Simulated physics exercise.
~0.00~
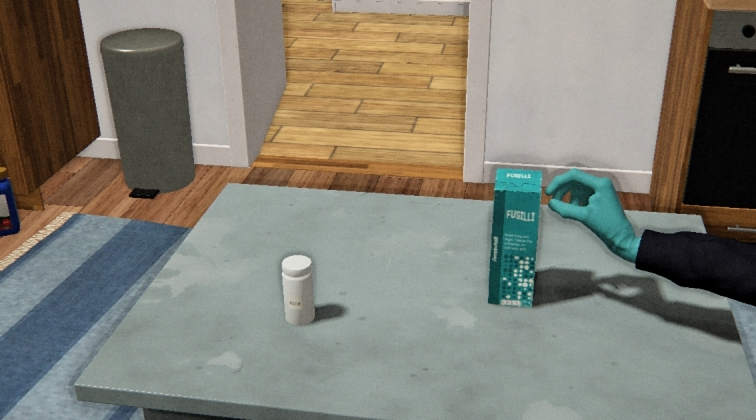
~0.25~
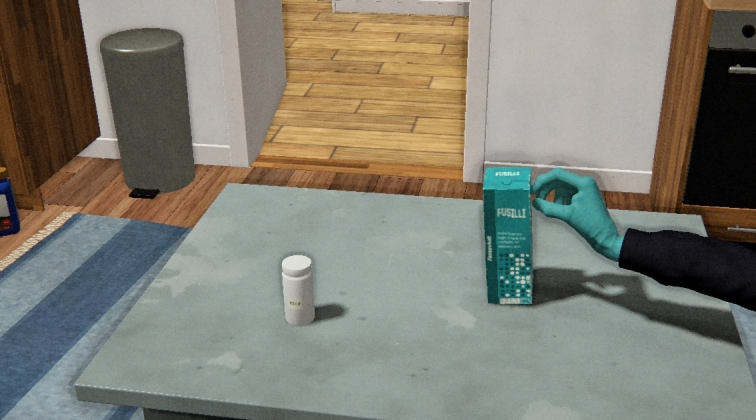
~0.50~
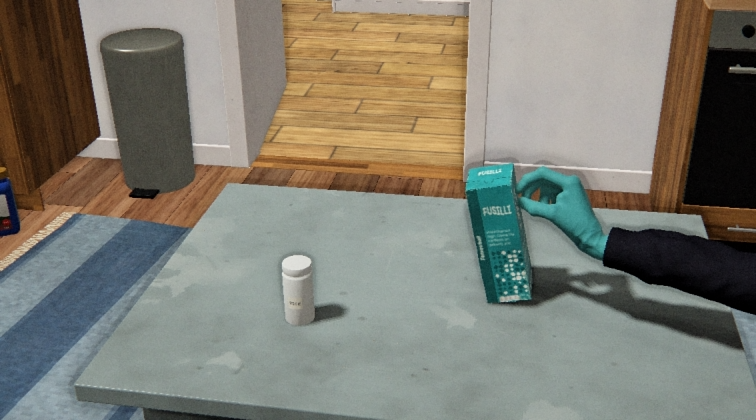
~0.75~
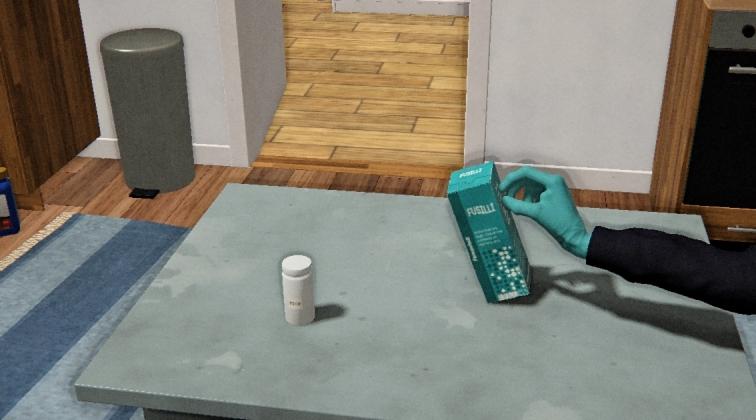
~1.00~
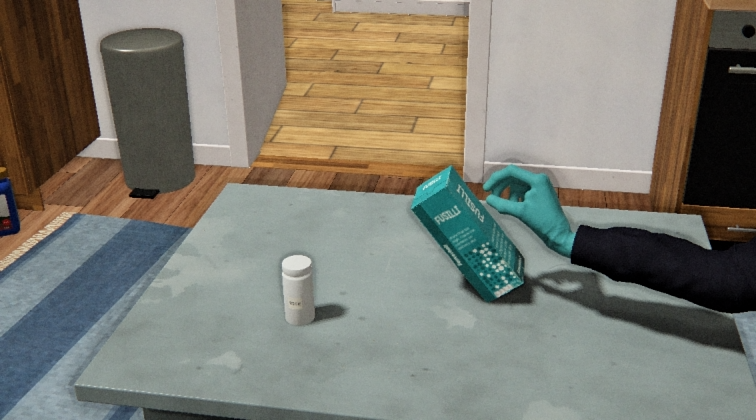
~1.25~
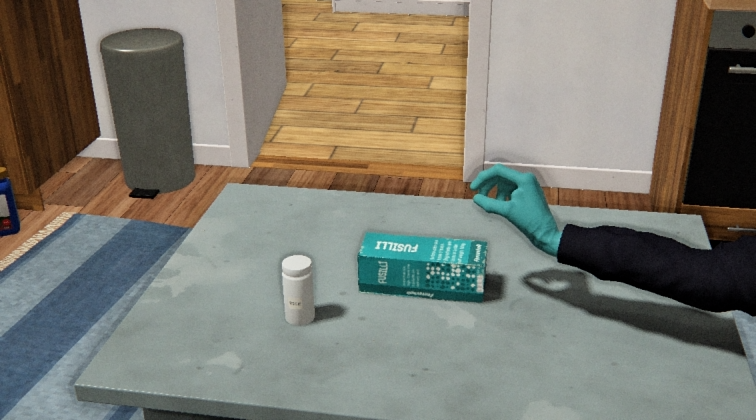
Turquoise fusilli carton tipping left as a teal-gloved hand pushes it, then falling onto its side behind a still white shaker.
